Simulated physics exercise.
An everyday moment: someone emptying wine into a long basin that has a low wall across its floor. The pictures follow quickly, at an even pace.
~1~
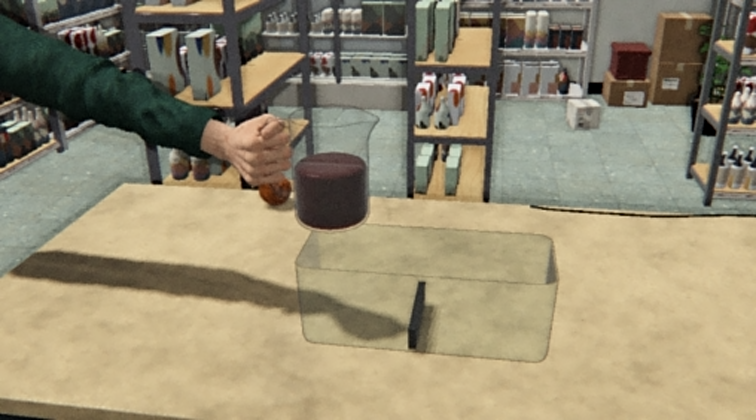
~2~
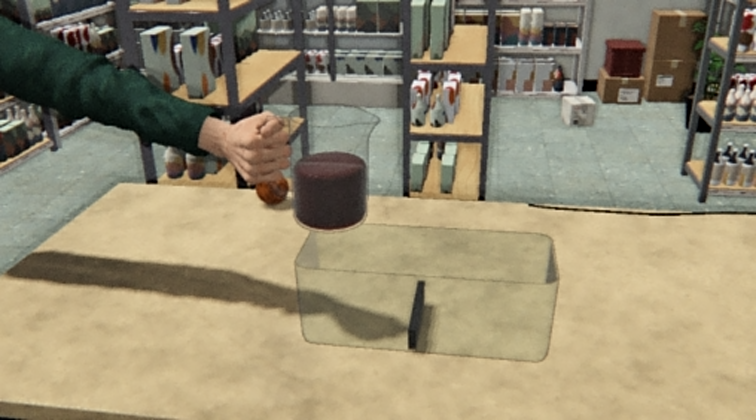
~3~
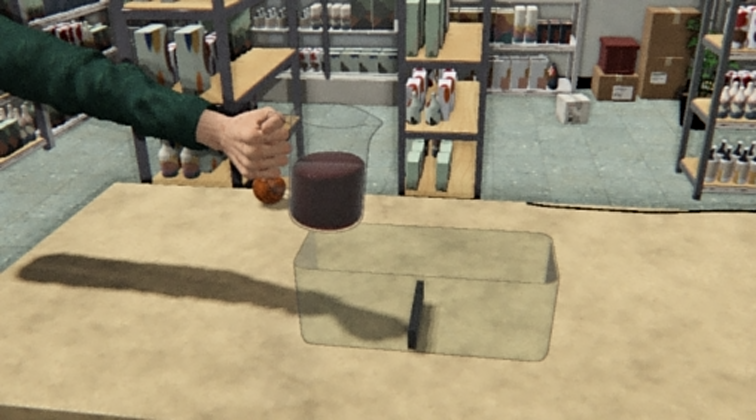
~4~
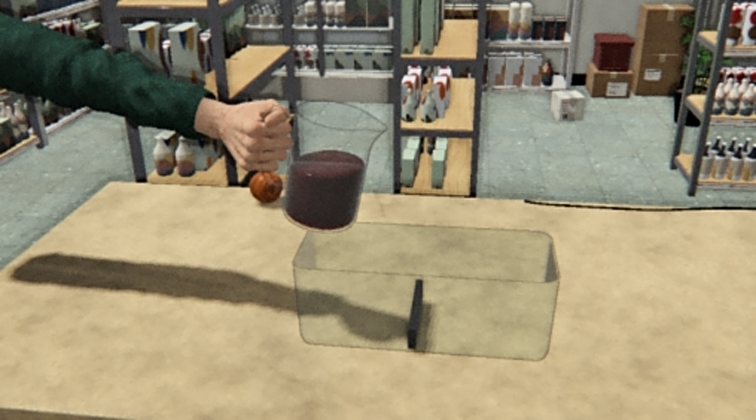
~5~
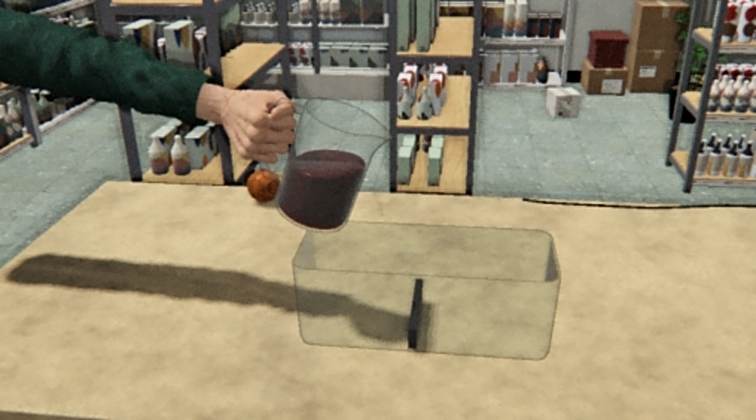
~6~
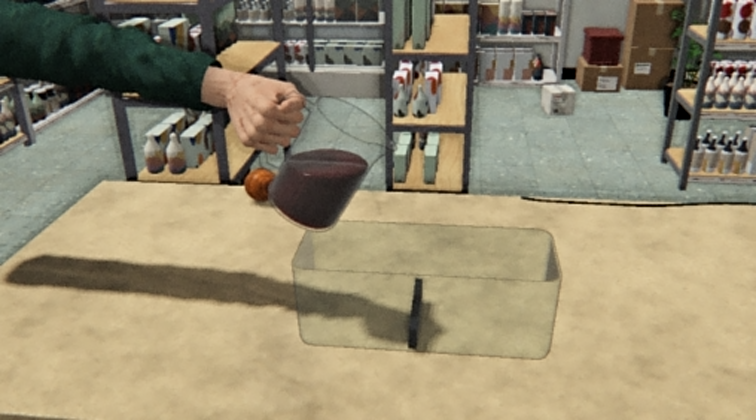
A hand in a dark green sleeve, reaching in from the left, holds a clear glass jug of dark purplish-red liquid above a pale, speckled tabletop, seen from slightly above in a shop-like room with stocked shelves. Below the jug sits a long clear basin with a low black wall inside, and a small orange-brown round object rests behind. The jug, upright at first, tilts steadily rightward while the view drifts slightly.
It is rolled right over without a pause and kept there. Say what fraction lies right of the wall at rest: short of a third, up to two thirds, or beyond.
In the end over two thirds is right of the wall.
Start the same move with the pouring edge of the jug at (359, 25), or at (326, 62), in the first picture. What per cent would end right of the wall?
In turn 85 and 15 in a hundred.
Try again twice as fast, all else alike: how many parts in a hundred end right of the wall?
It comes to 75 per cent or so.
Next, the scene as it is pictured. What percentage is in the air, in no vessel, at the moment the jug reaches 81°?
Close to 10 per cent.
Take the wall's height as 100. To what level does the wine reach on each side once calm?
Some 20 per cent left and 60 right.
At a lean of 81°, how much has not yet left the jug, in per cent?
It comes to 90 per cent or so.
A moment on, the jug is tipped on its side and 90 per cent is still to pour, 0 is left of the wall and 1 right of it.
Next, the jug is tipped right over and 32 per cent is still to pour, 7 is left of the wall and 49 right of it.
Then the jug is tipped right over and 2 per cent is still to pour, 17 is left of the wall and 78 right of it.
Later the jug is tipped right over and 0 per cent is still to pour, 20 is left of the wall and 79 right of it.
Finally, 21 per cent lies left of the wall, 79 right of it and 0 outside.
